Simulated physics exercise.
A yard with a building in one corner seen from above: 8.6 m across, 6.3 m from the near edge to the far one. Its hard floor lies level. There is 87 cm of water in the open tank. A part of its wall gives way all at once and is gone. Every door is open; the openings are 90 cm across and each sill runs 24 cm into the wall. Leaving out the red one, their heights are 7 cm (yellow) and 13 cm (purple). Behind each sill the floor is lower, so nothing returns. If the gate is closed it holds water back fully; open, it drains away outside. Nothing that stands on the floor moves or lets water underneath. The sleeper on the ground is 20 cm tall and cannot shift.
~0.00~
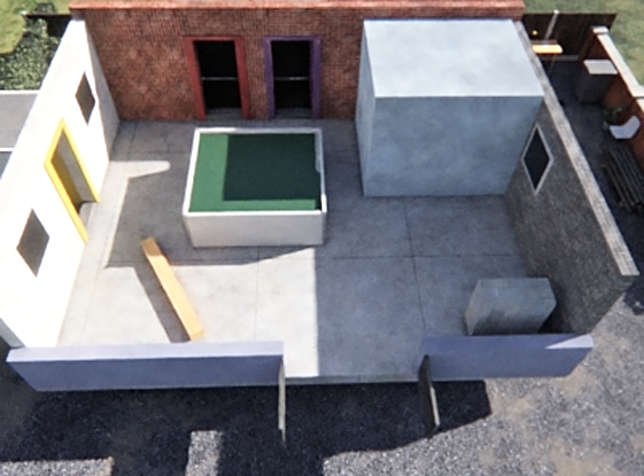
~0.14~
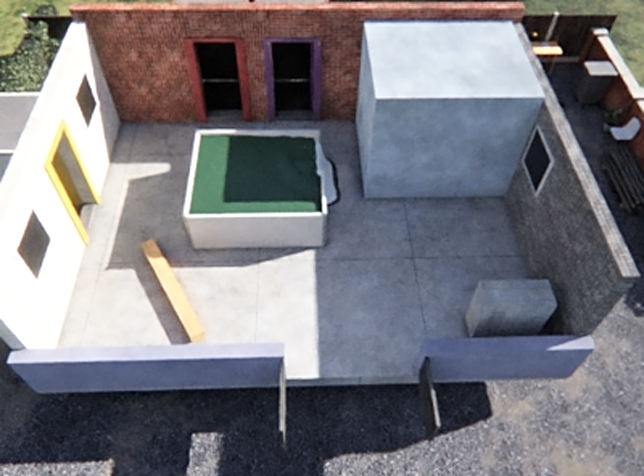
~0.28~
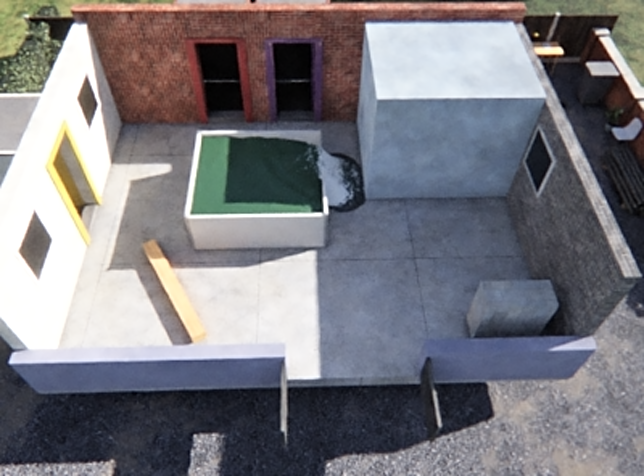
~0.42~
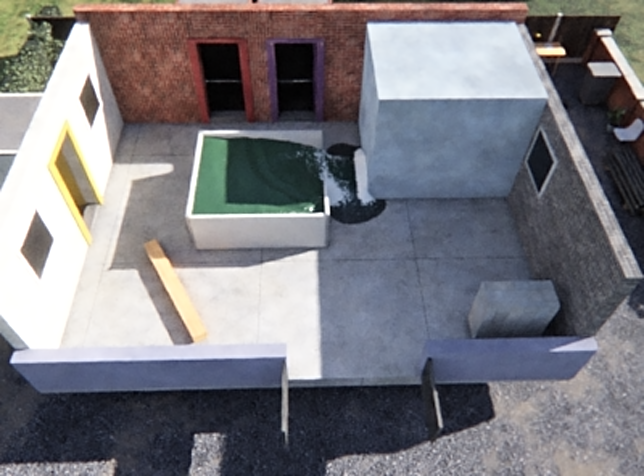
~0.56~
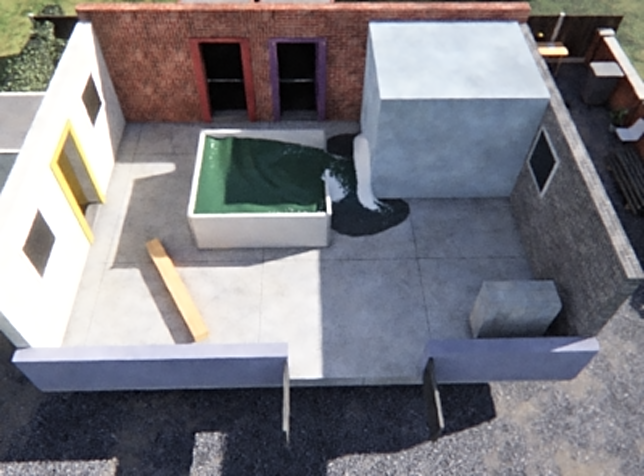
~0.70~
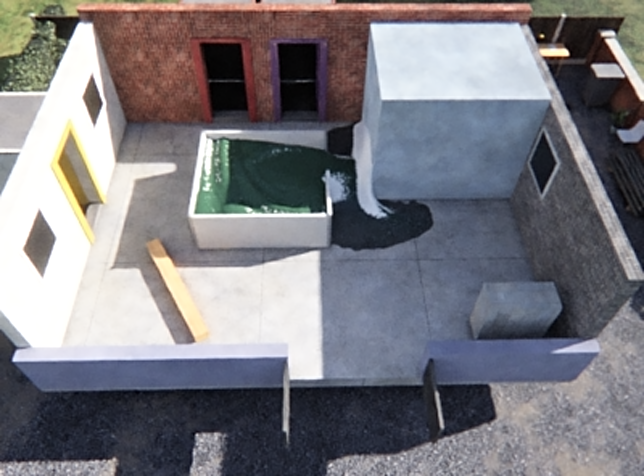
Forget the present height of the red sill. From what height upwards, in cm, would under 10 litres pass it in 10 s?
About 9.5 cm.
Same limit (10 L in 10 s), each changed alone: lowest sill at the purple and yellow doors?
Roughly 26 cm at purple and 9.0 cm at yellow.
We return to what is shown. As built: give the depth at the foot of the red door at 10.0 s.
Roughly 9.5 cm deep.
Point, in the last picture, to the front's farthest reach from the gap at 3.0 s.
At about (555, 361).
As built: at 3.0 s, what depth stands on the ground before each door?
In cm: Yellow 0, red 9, purple 22.
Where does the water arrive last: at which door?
Last comes the yellow one.
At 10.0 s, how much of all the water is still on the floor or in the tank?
About 80 per cent.
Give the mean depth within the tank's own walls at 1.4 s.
Roughly 64 cm on average.
After 1.4 s water covers 25 % of the floor, deepest (74 cm) near (355, 126); it has not reached the red door.
After 3.0 s water covers 60 % of the floor, deepest (47 cm) near (355, 126); 9 cm at the red door, 0 litres in over its 14 cm sill.
After 10.0 s water covers 95 % of the floor, deepest (20 cm) near (104, 304); 9 cm at the red door, 1 litre in over its 14 cm sill.
At the red door as built, the water arrived by 1.5 s and peaked near 9 cm at 10.0 s.
Run again over the same 10 s with other heights there, 17 litres in over 8 cm, 6 litres over 11 cm. The limit of 10 litres is kept from about 9.5 cm up.
